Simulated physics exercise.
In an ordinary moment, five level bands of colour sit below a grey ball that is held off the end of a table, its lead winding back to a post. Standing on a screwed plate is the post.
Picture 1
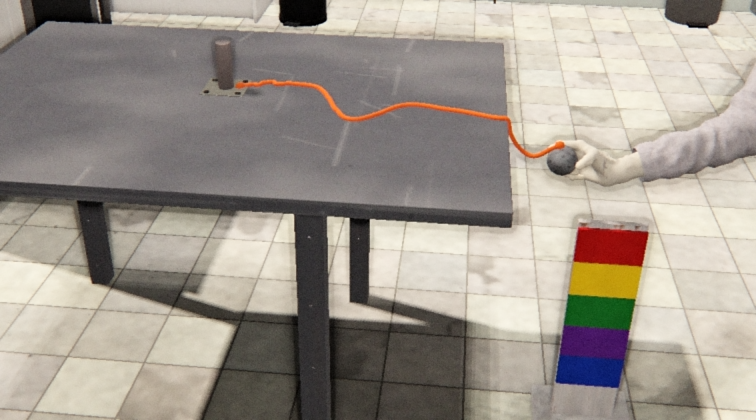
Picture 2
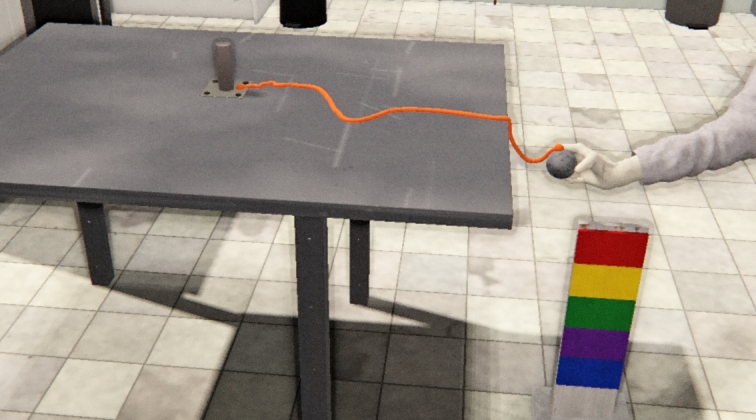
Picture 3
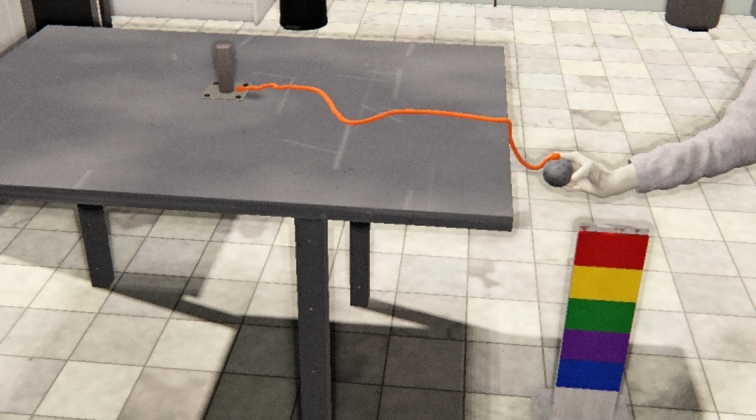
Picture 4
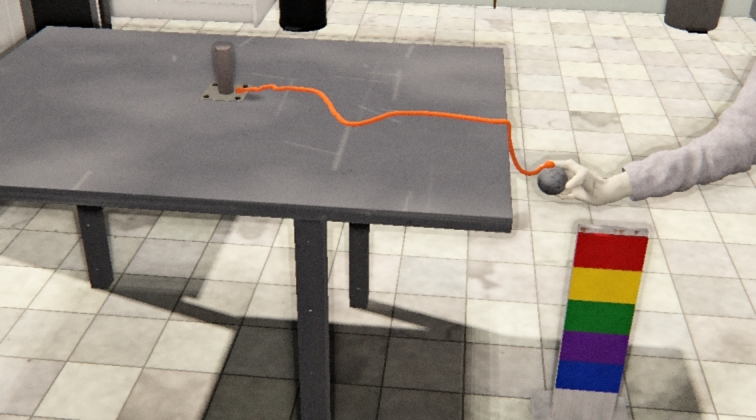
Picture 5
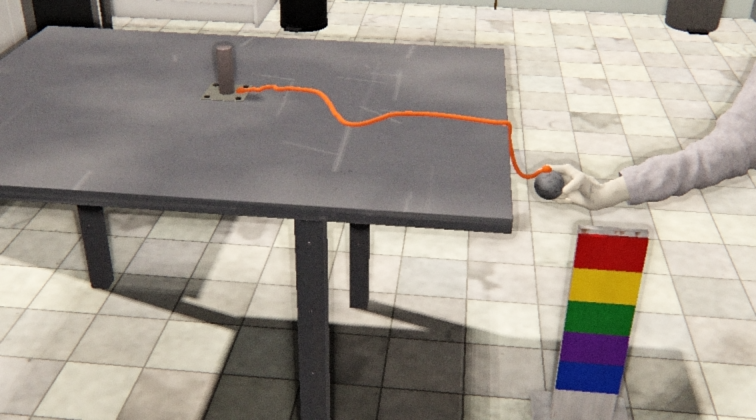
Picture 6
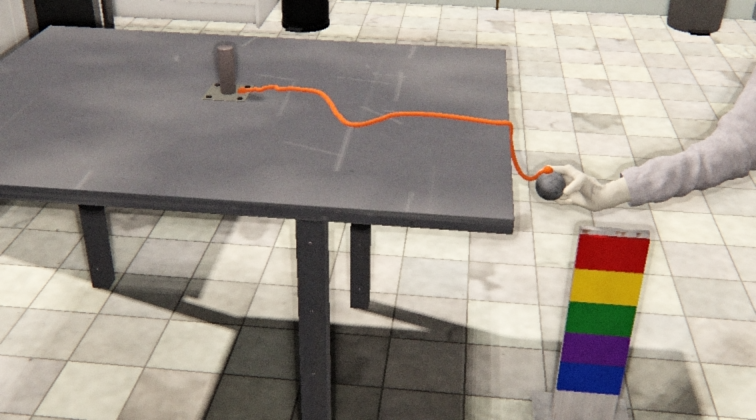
A hand held a grey ball off the right end of a dark table, an orange cord trailing back to a post, and lowered it slightly leftward near a colour-banded block before keeping nearly still.
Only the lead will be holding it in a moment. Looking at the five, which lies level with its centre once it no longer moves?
The yellow one lies level with its centre.
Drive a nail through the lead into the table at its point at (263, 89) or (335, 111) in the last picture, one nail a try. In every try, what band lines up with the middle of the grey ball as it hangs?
Yellow, then red.
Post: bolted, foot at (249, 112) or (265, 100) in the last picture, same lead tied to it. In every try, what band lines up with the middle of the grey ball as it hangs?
Answer, in order: Green, green.
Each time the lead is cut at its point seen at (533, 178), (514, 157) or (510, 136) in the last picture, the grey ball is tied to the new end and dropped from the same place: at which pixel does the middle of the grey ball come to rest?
The three cuts give roughly (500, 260), (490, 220) and (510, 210) respectively.
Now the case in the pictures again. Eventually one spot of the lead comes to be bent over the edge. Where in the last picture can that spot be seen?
It is around (445, 116).
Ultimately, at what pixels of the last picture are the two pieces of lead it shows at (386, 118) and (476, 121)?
Near (449, 120) and (509, 162).
Early on, ball near (513, 268); level with yellow.
Midway, ball near (478, 273); level with yellow.
Near the end, ball near (495, 275); level with yellow.
Finally, ball near (505, 276); level with yellow. Its middle rests at the yellow band.
